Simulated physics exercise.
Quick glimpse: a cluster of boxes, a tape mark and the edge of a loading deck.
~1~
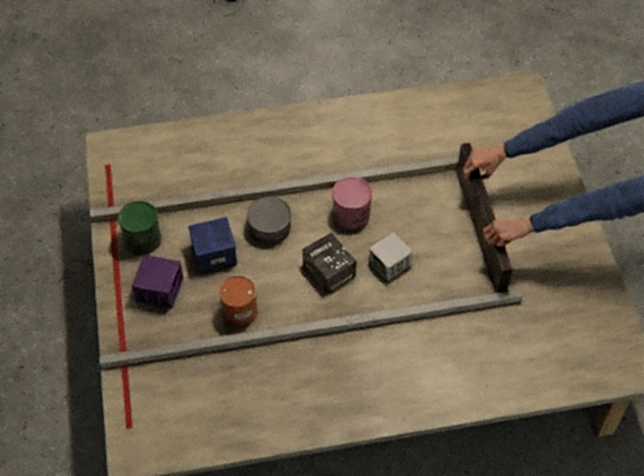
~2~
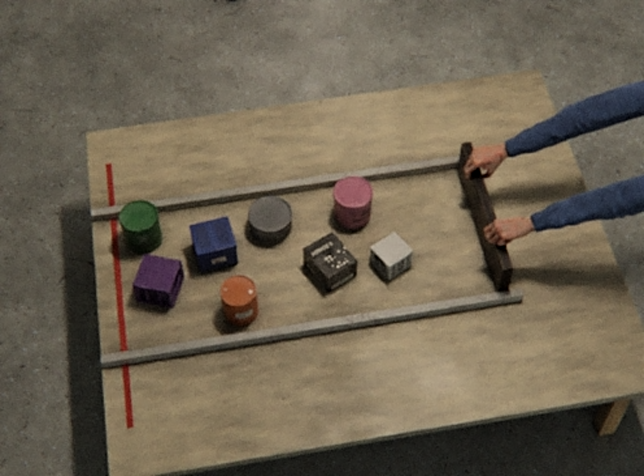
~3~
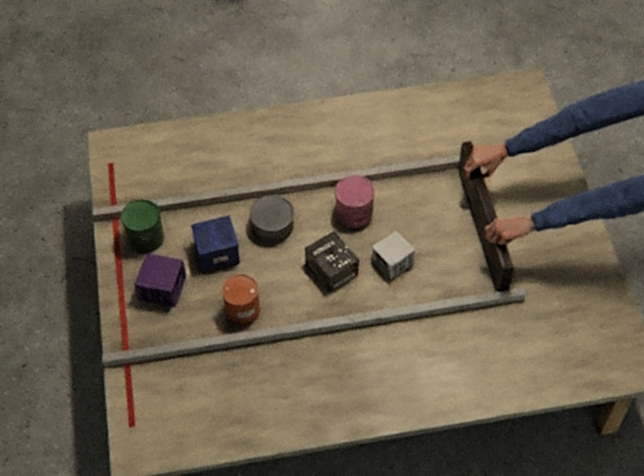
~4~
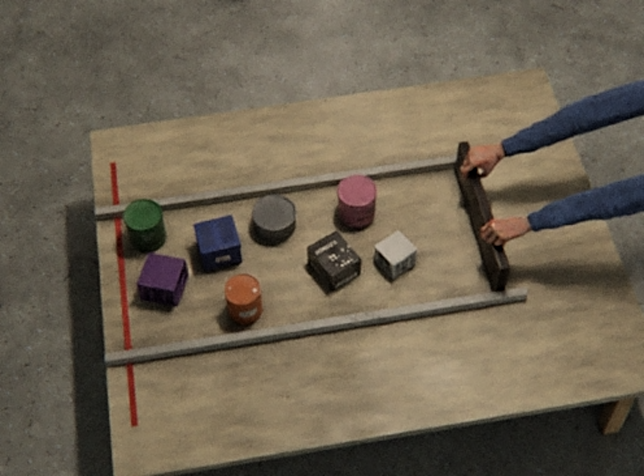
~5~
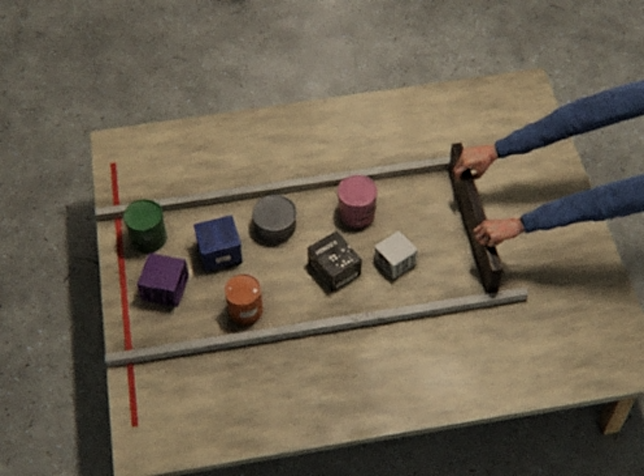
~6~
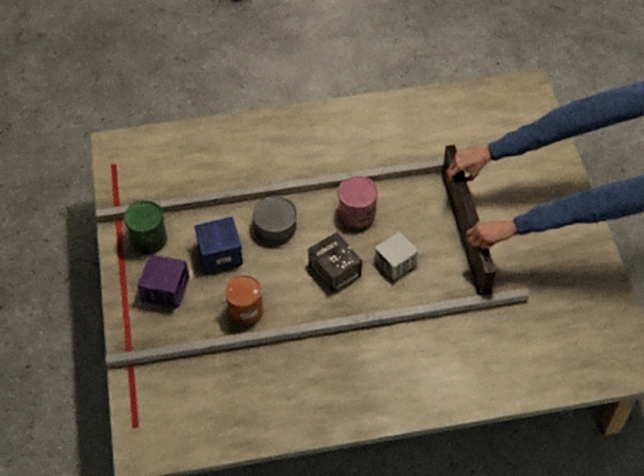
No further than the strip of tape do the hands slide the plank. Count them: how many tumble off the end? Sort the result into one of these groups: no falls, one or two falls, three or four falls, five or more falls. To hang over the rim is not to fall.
Five or more falls.
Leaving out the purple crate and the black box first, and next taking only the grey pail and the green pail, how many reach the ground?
Try 1: 3; try 2: 3.
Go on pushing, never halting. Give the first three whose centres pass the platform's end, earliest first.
Earliest to latest, that's the green pail, the purple crate and the blue tote.
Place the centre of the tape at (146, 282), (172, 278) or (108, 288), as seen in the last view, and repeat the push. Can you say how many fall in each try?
Going through each try, you'd get 5, 3 and 8.
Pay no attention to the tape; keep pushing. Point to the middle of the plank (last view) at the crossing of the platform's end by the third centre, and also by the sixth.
The middle sits near (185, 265) at the first moment and near (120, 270) at the second.
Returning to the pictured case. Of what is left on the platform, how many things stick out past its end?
Number: 3.
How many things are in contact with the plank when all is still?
Count recorded: 3.
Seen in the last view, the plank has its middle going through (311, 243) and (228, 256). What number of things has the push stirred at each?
Note: First position 5; second position 8.
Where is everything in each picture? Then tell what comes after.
In the first picture, green pail (141, 228); purple crate (158, 281); blue tote (213, 245); plank (483, 217); tape (118, 286).
In the second picture, purple crate (159, 281); black box (330, 262).
In the third picture, blue tote (216, 244); orange canister (242, 300).
In the fourth picture, green pail (146, 226); grey pail (275, 219).
In the fifth picture, purple crate (164, 280); plank (474, 217).
In the sixth picture, green pail (146, 228); purple crate (164, 281); blue tote (219, 245); plank (468, 219); tape (124, 285).
Soon after, none off yet; green pail at rest near (146, 228); purple crate at rest near (164, 281); blue tote at rest near (219, 245).
Then, none off yet; green pail moved a little near (129, 226); purple crate moved a little near (151, 289); blue tote moved about its own width near (157, 251).
At rest, the number that fall off is five or more; fallen, black box, grey pail, blue tote, purple crate and green pail.
